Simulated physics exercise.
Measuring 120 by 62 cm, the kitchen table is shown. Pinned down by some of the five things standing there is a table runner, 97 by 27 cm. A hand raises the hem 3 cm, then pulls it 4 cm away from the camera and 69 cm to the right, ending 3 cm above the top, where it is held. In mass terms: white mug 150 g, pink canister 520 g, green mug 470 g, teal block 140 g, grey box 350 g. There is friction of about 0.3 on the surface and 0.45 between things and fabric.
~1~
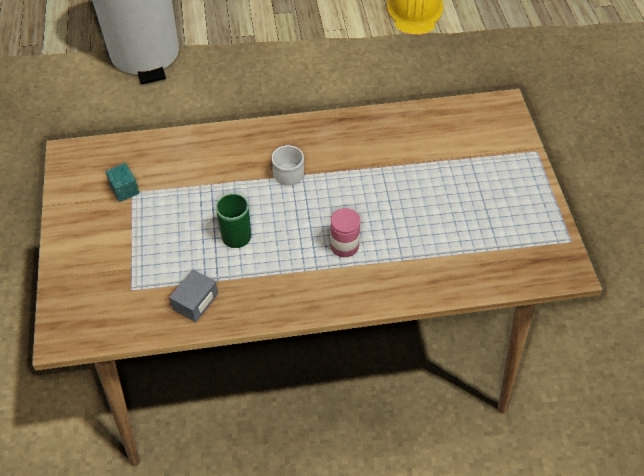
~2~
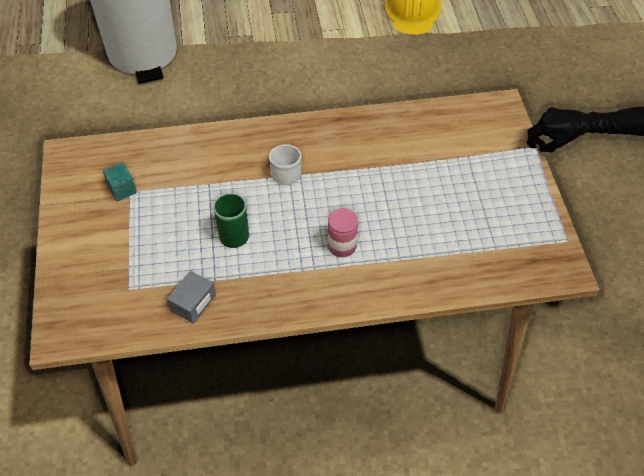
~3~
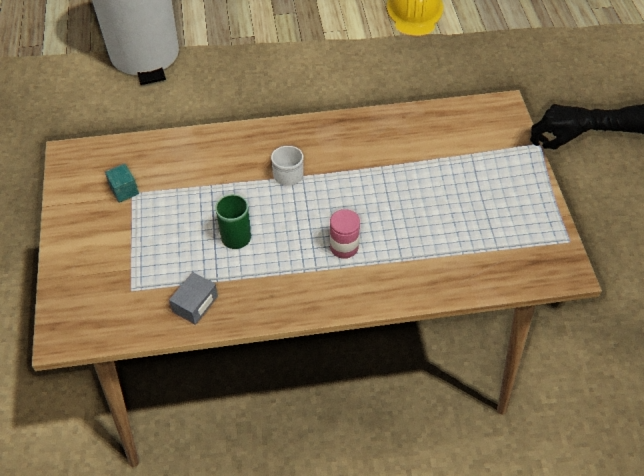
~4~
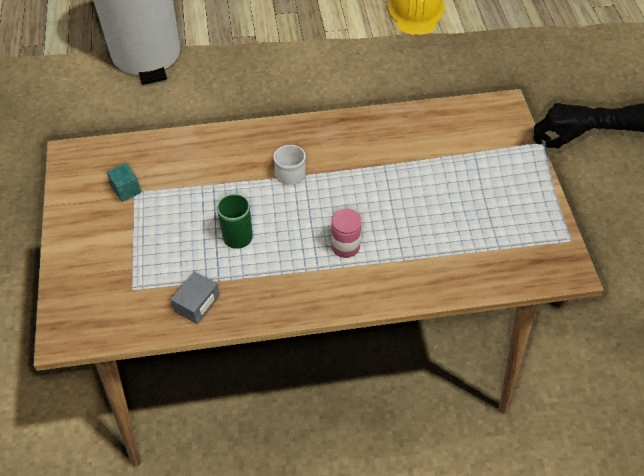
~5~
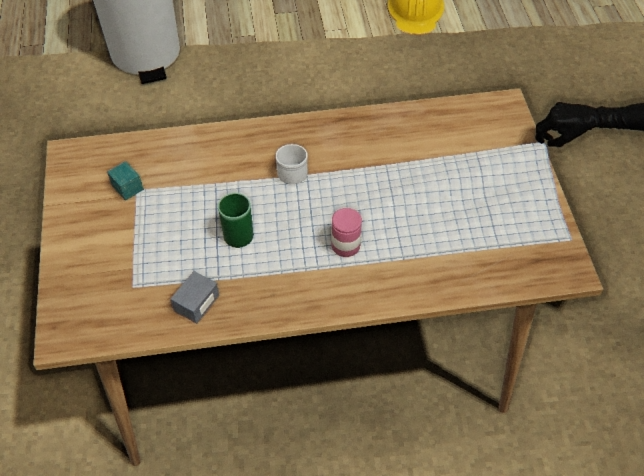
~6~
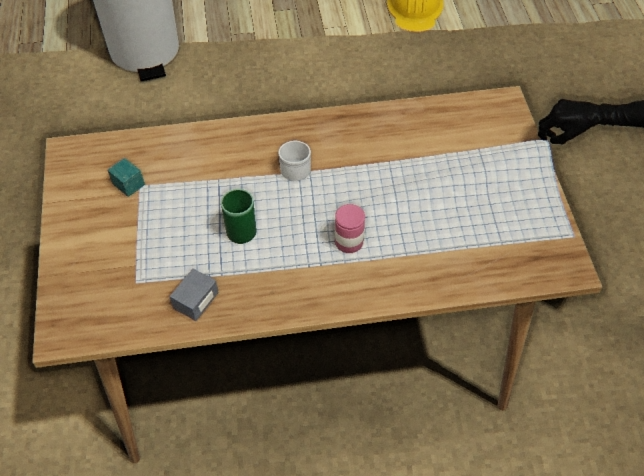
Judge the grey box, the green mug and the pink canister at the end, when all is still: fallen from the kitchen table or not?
Grey box: Not fallen; green mug: Not fallen; pink canister: Fallen.
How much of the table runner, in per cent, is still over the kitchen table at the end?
About 30 per cent.
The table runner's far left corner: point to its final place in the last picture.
That corner comes to rest close to (421, 119) in the last view.
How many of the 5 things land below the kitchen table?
My count is 2.
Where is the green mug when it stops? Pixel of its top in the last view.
Rest point, last frame: Approx. (539, 127).
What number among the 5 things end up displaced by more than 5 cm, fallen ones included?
Counting them up, I get 3.
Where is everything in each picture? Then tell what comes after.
The first picture shows grey box (192, 289); green mug (232, 206); pink canister (345, 219); table runner corners (132, 290) (537, 152) (571, 242).
The second picture shows table runner corners (129, 290) (568, 242); grip (536, 148).
The third picture shows table runner corners (132, 291) (570, 242); grip (539, 145).
The fourth picture shows table runner corners (133, 290) (572, 241); grip (542, 144).
The fifth picture shows teal block (123, 173); white mug (292, 156); table runner corners (133, 287) (572, 240); grip (544, 143).
The sixth picture shows grey box (193, 288); green mug (237, 201); pink canister (350, 215); table runner corners (136, 283) (574, 237); grip (547, 140).
Next, 85 % of the table runner is still over the top; green mug 17 cm off its start, pink canister 17 cm off its start, white mug 18 cm off its start.
Then, 65 % of the table runner is still over the top; pink canister 40 cm off its start, green mug 39 cm off its start, white mug 41 cm off its start.
After that, 40 % of the table runner is still over the top; pink canister over the edge, green mug 62 cm off its start at (496, 133), white mug 61 cm off its start at (525, 94).
Later, 30 % of the table runner is still over the top; pink canister over the edge, green mug 72 cm off its start, white mug over the edge.
At the end, 30 % of the table runner is still over the top; pink canister over the edge, green mug 72 cm off its start at (539, 127), grey box 0 cm off its start at (193, 288), white mug over the edge.
